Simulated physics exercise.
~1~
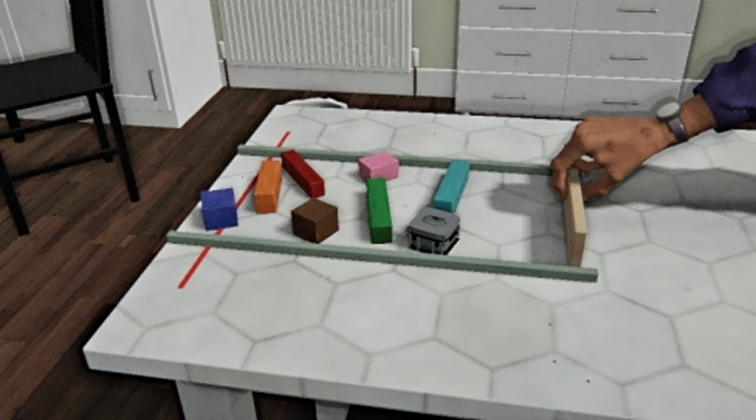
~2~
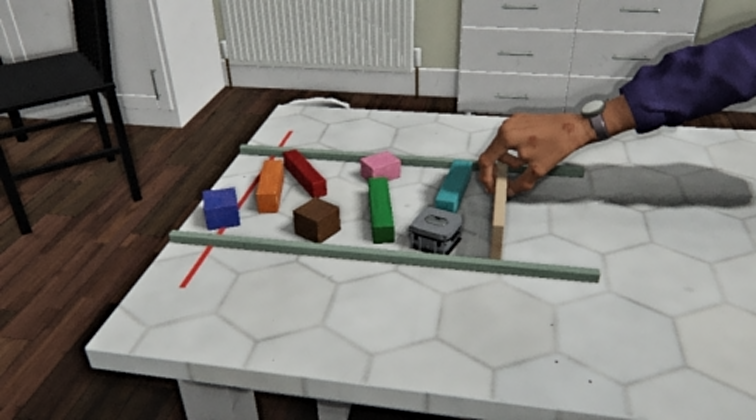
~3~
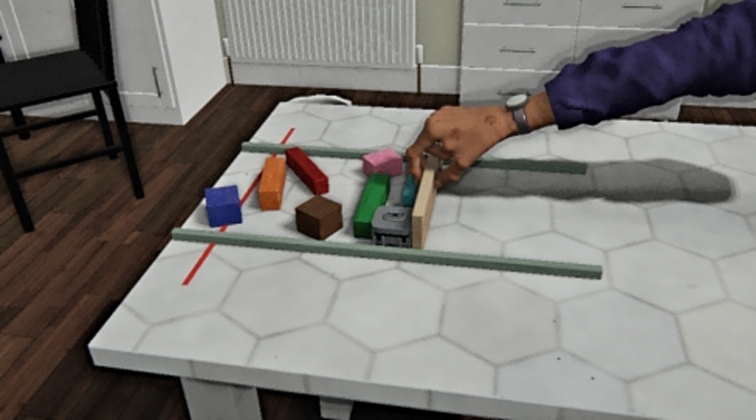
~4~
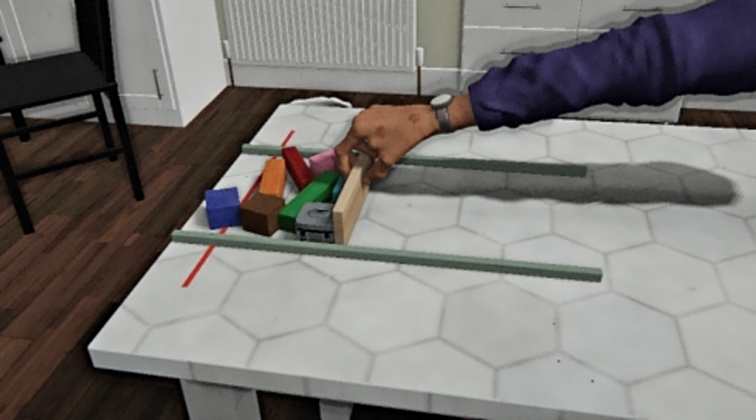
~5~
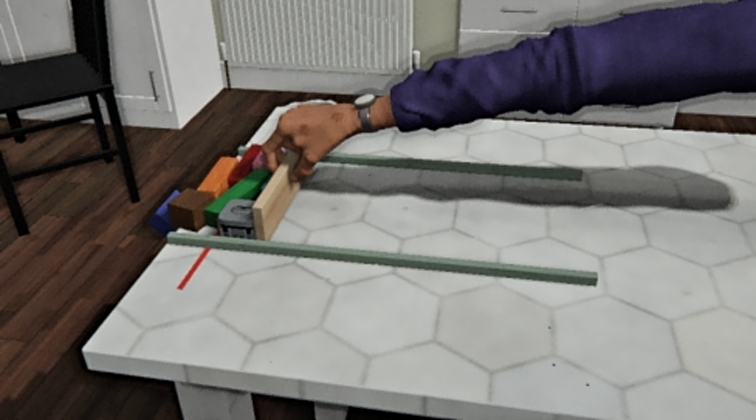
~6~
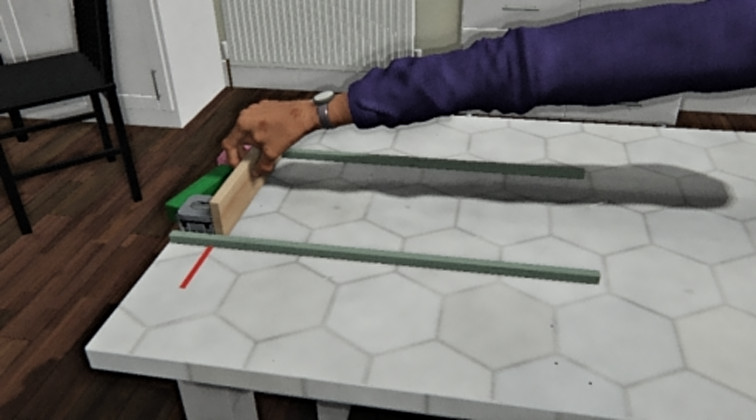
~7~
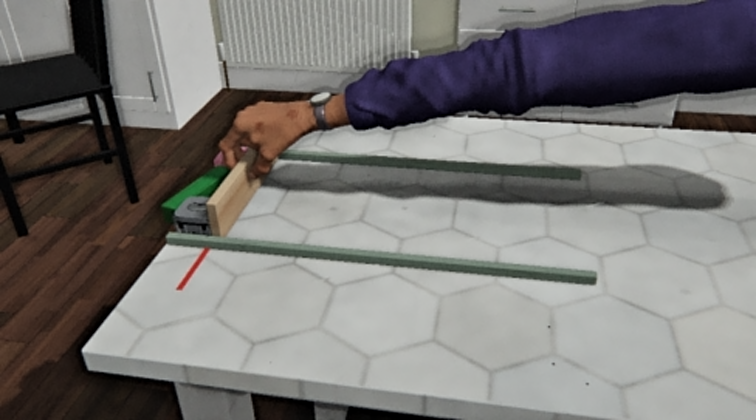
In this clip, a hand slides an upright wooden board leftward between two green rails, sweeping colourful blocks and sticks toward the table's edge. The blue, brown, orange and red pieces disappear over the edge, while the green bar and a grey piece remain beside the stopped board.
